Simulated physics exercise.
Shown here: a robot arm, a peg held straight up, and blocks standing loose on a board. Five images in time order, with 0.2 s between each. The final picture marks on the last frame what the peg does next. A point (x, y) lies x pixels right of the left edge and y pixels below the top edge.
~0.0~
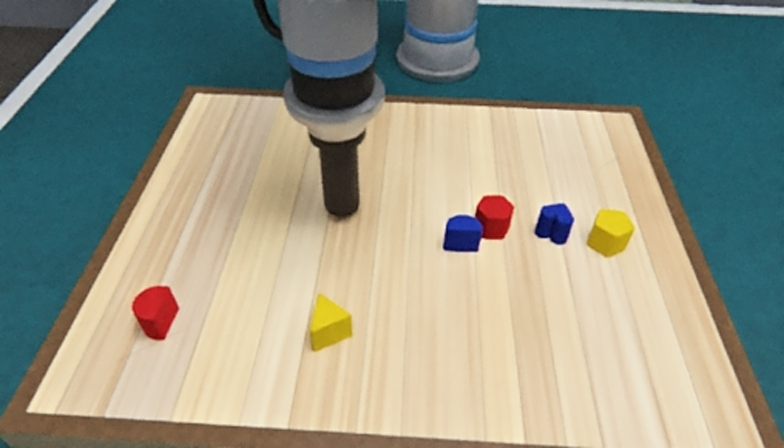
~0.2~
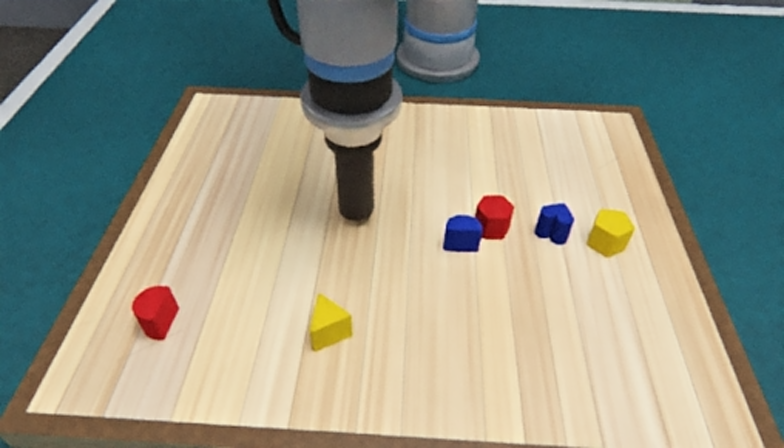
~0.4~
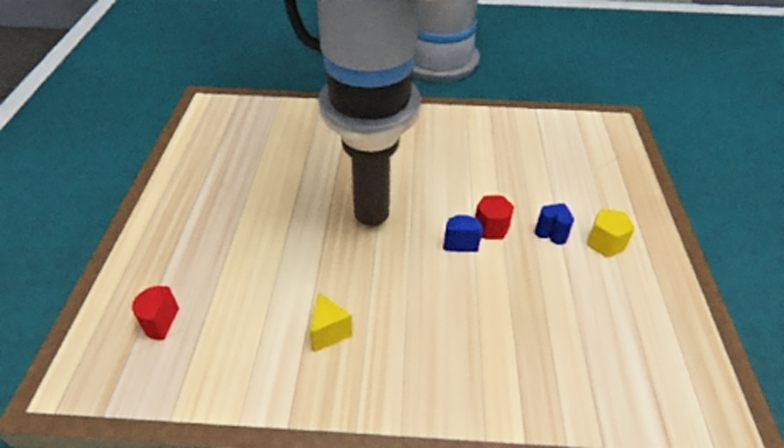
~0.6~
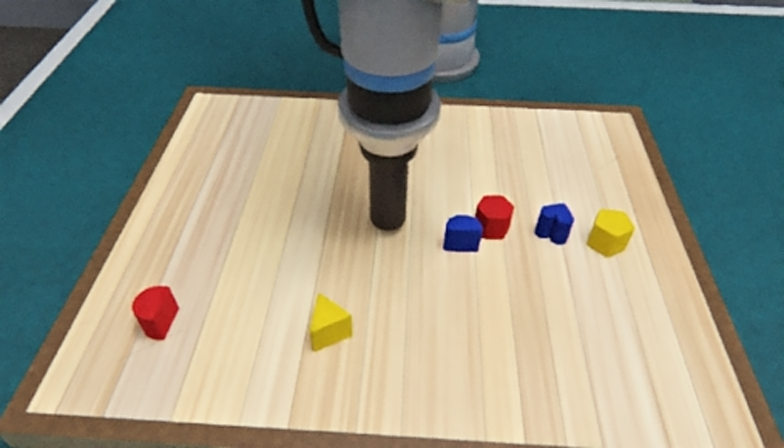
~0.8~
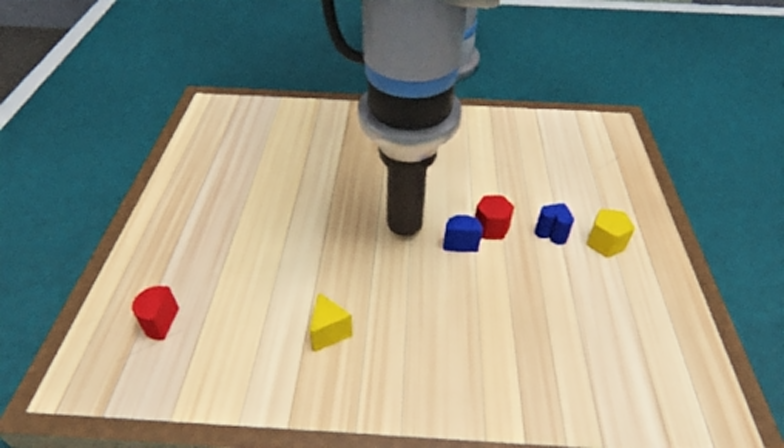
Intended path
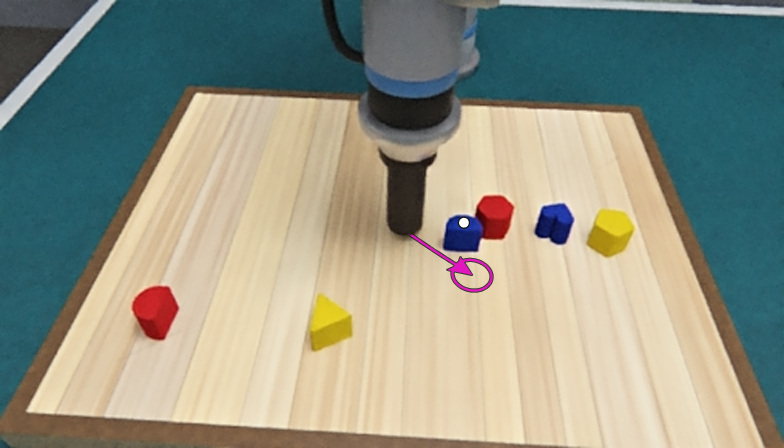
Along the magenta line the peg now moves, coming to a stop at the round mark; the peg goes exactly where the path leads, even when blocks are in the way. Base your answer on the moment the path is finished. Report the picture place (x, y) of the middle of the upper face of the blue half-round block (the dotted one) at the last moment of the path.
It is at (491, 230).
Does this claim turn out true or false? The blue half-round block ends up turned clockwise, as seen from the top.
False - the claim does not hold.
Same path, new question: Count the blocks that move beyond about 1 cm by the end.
It should be one, as far as I can tell.
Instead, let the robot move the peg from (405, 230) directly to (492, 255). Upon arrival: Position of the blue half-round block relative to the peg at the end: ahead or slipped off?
Still leading.
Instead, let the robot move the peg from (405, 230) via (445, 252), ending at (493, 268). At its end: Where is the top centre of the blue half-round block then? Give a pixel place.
I'd say the blue half-round block ends with its top centre at (518, 229).
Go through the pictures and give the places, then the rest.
Peg tip at (342, 204); block tops, blue half-round block at (464, 223); red hexagonal block at (496, 206), in the first frame.
Peg at (357, 209); blocks unchanged, in the second frame.
Peg at (372, 213); blocks unchanged, in the third frame.
Peg at (388, 218); blocks unchanged, in the fourth frame.
Peg at (405, 223); blue half-round block at (464, 223); red hexagonal block at (496, 206), in the fifth frame.
Path on the board, from (405, 230) to (472, 275); the dot is on the blue half-round block.
What follows on the original path. Halfway along, peg at (438, 245); blue half-round block at (474, 224), turned 30° anticlockwise.
At the end, peg at (473, 268); blue half-round block at (491, 230), turned 90° anticlockwise; red hexagonal block in place.
